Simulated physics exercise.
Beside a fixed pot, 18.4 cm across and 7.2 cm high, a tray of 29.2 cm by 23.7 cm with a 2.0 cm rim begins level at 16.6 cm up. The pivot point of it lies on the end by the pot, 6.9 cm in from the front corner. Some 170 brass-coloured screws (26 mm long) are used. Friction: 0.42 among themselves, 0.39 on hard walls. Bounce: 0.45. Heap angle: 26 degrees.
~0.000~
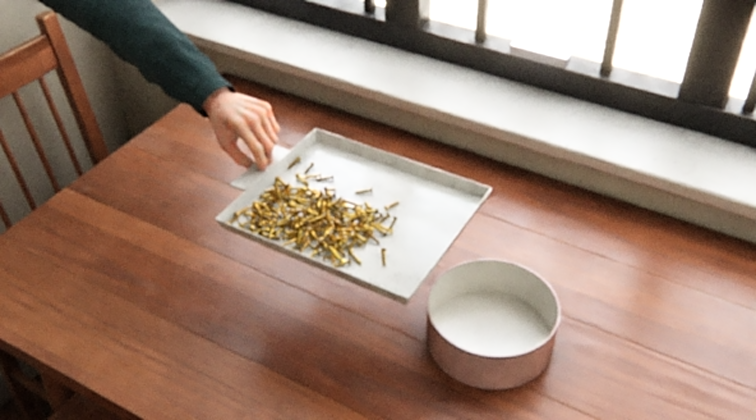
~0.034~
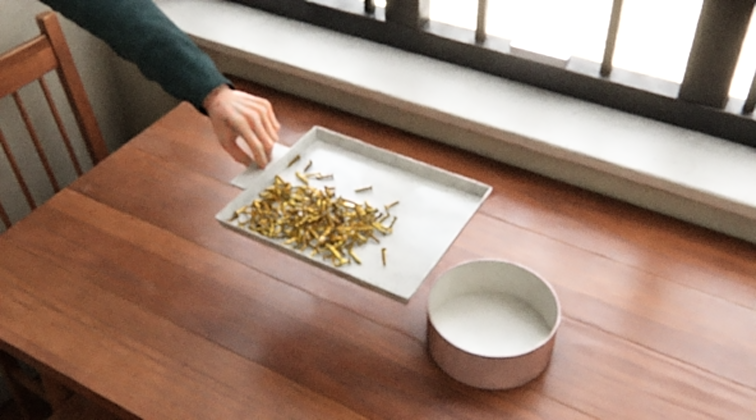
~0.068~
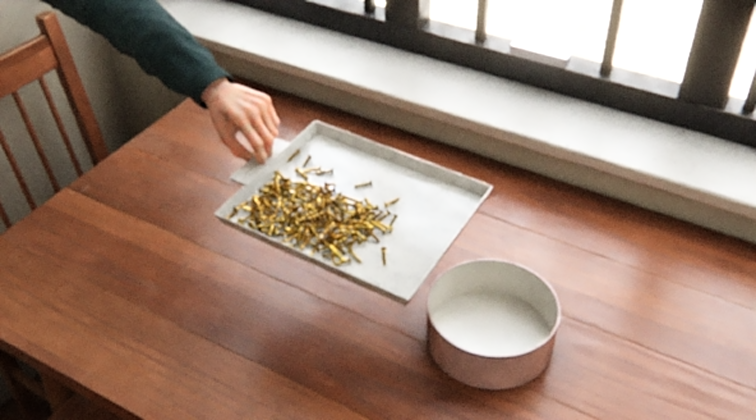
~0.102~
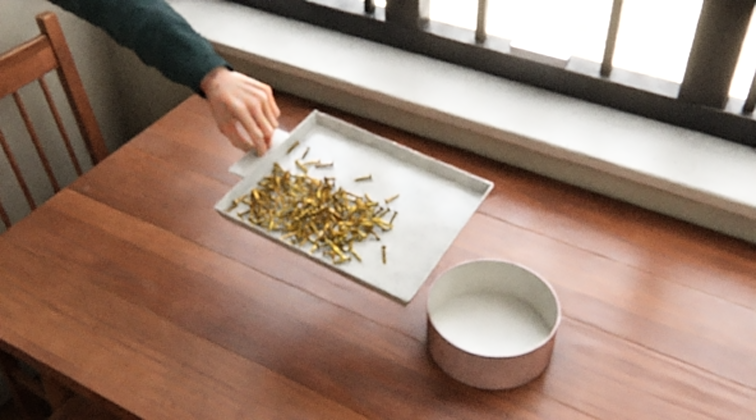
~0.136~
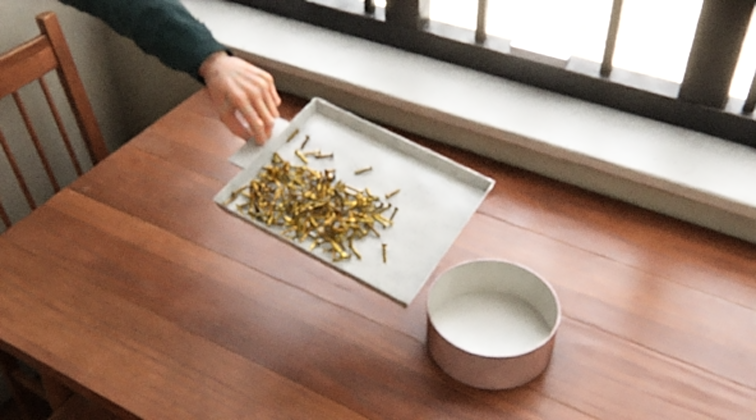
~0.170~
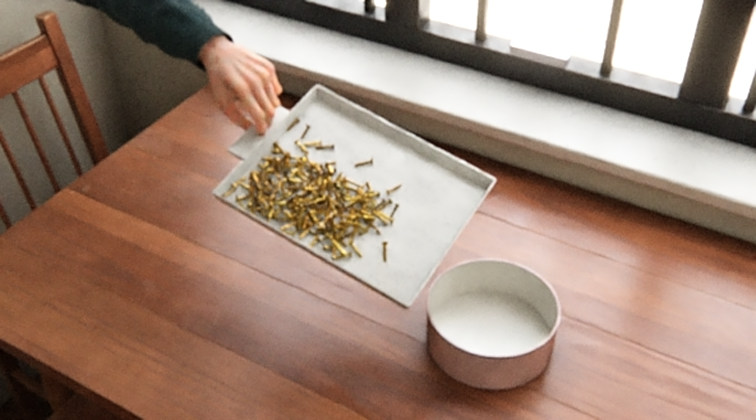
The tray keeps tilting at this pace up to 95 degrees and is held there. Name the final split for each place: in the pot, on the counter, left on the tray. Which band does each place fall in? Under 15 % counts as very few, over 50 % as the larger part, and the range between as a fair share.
Pot: Very few. Counter: The larger part. Left on the tray: Very few.
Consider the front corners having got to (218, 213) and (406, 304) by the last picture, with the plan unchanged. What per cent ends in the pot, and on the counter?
In the pot: 0 per cent; on the counter: 100 per cent.
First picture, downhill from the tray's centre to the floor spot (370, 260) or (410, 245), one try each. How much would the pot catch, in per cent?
The share comes to about 0 in a hundred, then about 25 in a hundred.
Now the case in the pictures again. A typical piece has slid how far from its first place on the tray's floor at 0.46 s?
By then it sits near 5 cm from where it began.
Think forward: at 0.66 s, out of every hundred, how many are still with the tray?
Close to 55 in a hundred.
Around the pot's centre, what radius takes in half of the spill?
Some 18 cm, give or take.
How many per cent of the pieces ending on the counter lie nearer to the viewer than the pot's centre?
Roughly 100 per cent.
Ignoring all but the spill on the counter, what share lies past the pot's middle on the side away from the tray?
Around 60 per cent, give or take.
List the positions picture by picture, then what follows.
The first picture shows tray tilt 0 degrees, front corners at (221, 217) and (406, 294); middle of the pieces at (317, 220); pot at (493, 305).
The second picture shows tray tilt 1 degrees, front corners at (221, 216) and (406, 294); middle of the pieces at (317, 219).
The third picture shows tray tilt 3 degrees, front corners at (220, 212) and (406, 295); middle of the pieces at (317, 216).
The fourth picture shows tray tilt 6 degrees, front corners at (220, 206) and (407, 297), lowest corner right front; middle of the pieces at (317, 211).
The fifth picture shows tray tilt 10 degrees, front corners at (219, 199) and (407, 299), lowest corner right front; middle of the pieces at (317, 205).
The sixth picture shows tray tilt 15 degrees, front corners at (219, 191) and (407, 301), lowest corner right front; middle of the pieces at (317, 200); pot at (493, 305). Its pace works out near 135 degrees a second.
After 0.46 s, tilt 54 degrees; the tray holds 100 %, the pot 0 %.
After 0.66 s, tilt 82 degrees; the tray holds 55 %, the pot 0 %.
Then, at 0.97 s, tilt 95 degrees; the tray holds 0 %, the pot 0 %.
By 2.1 s all is still; pot 0 %, counter 100 %, tray 0 %.
